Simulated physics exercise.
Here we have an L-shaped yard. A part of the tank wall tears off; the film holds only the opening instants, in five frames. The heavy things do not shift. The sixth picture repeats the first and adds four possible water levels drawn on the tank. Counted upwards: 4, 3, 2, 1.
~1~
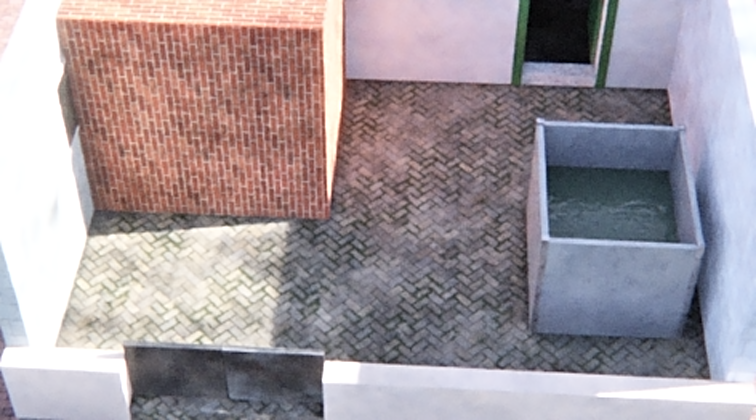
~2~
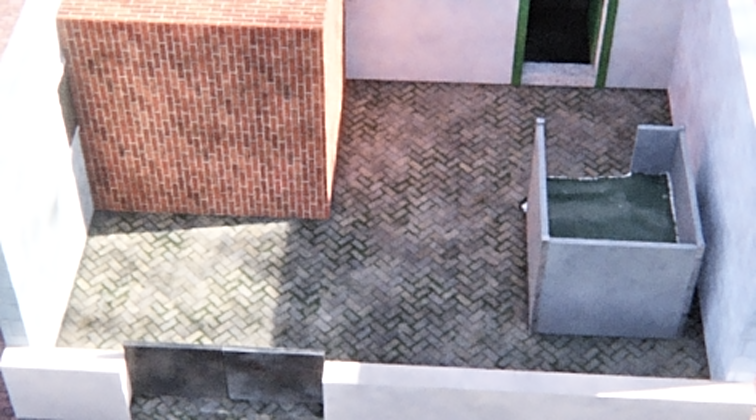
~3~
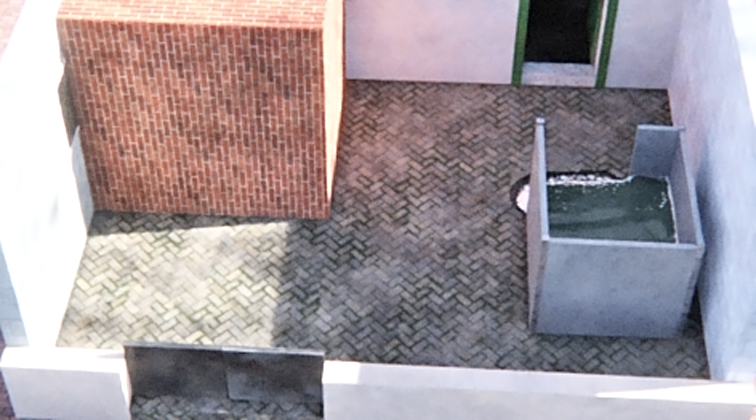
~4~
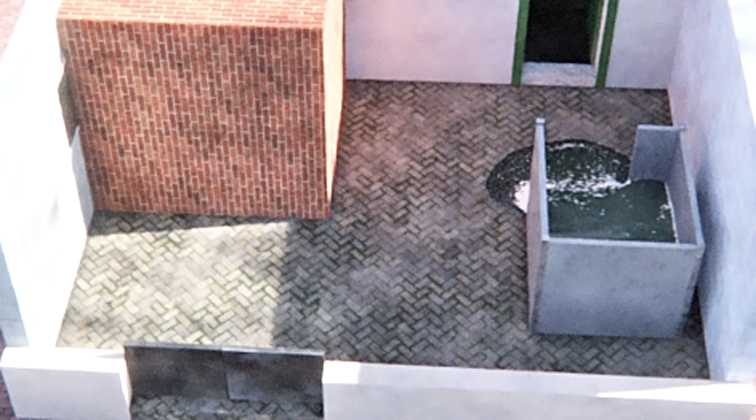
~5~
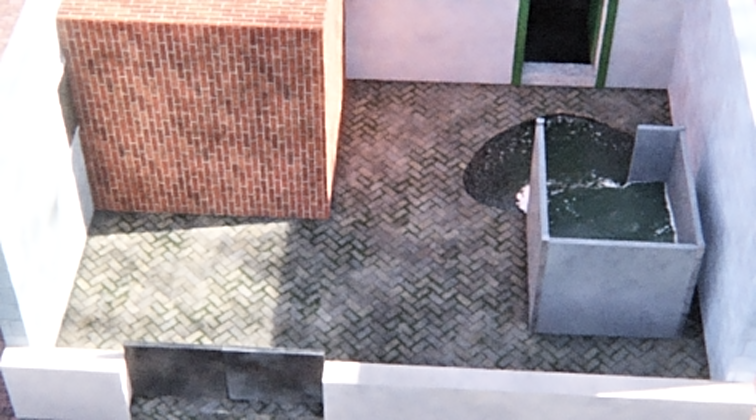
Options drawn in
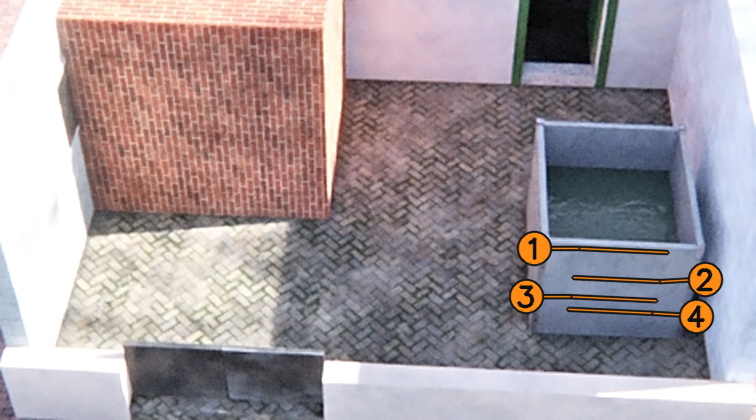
Dark green water pours from a grey tank in an L-shaped, herringbone-paved yard, seen from above by a still camera. The tank stands at the right, with a red-brick block at the left, pale walls around, a green-framed doorway behind and a shut dark gate at the lower left. Most of the tank's far side opens, and water foams through the gap, spreading backward and left in a widening dark pool.
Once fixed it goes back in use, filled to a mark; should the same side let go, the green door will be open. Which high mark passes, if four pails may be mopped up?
4 will do.
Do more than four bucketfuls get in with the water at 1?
Yes, that goes wrong.
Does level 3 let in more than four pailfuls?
Yes, that goes wrong.
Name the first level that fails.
It is 3.
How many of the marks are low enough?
One of the four.
In orange, 1 at (622, 250); 2 at (617, 279); 3 at (613, 298); 4 at (610, 311); from the bottom up 4, 3, 2, 1.
With 1, dozens of bucketfuls pour in.
With 2, dozens of bucketfuls pour in.
With 3, about 9 bucketfuls get in.
With 4, a bucket or two gets in.
